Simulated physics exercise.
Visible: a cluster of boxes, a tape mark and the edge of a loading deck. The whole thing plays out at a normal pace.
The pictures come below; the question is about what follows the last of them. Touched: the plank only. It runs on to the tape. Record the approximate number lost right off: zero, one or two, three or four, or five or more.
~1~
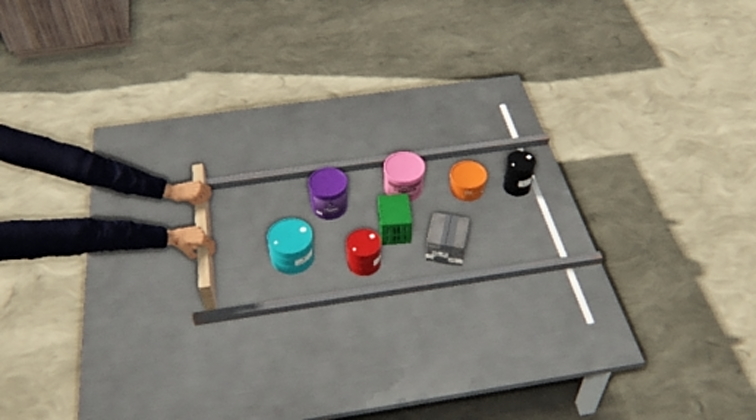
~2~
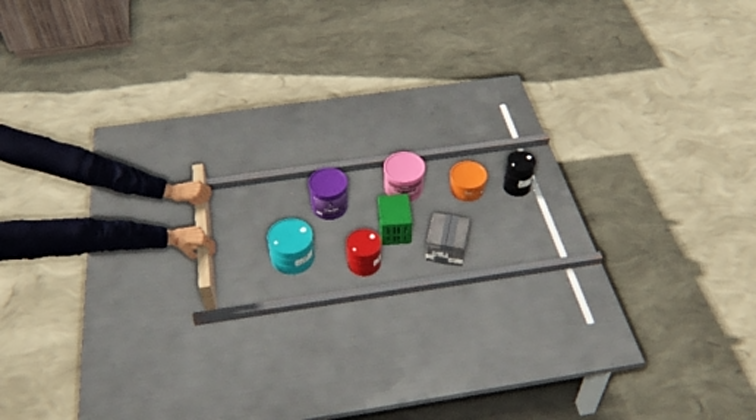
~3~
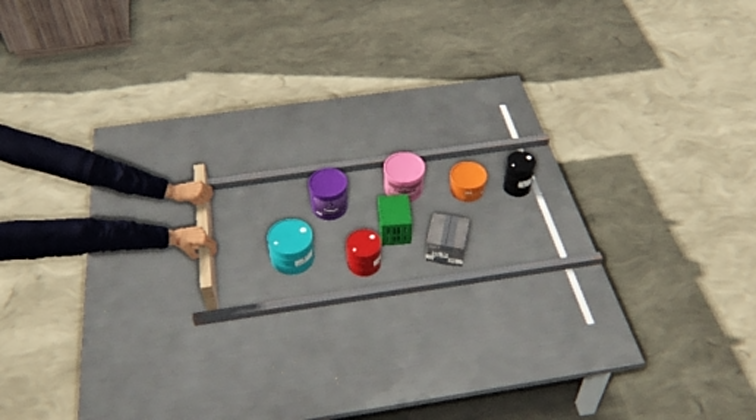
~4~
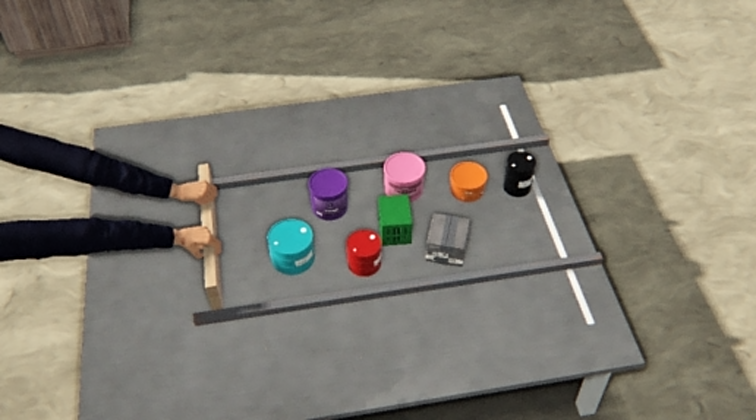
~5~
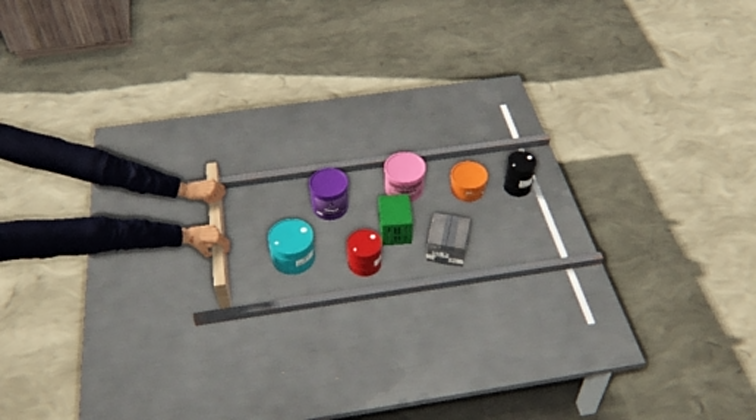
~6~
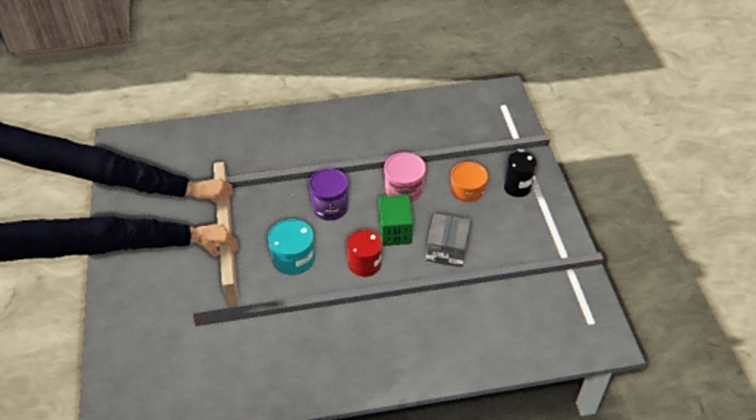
Number lost: Five or more.
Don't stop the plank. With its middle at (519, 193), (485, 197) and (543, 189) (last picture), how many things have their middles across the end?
The numbers are 2, 1 and 5.
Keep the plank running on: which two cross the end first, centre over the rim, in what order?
Listed earliest first, it's the black canister and then the orange pail.
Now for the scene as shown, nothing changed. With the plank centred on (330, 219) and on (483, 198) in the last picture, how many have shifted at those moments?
The number moved is 3 and then 8.
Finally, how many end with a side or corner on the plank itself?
It's 3.
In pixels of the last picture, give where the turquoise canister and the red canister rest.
The turquoise canister stops around (572, 207); the red canister around (580, 237).
A little later, none off yet; black canister at rest near (520, 175); orange pail at rest near (469, 182); grey parcel at rest near (448, 240).
Next, none off yet; black canister shifted a little near (535, 175); orange pail shifted about its own width near (503, 184); grey parcel shifted about its own width near (504, 239).
When it is over, the number that fall off is five or more; down, green crate, pink pail, grey parcel, orange pail and black canister.
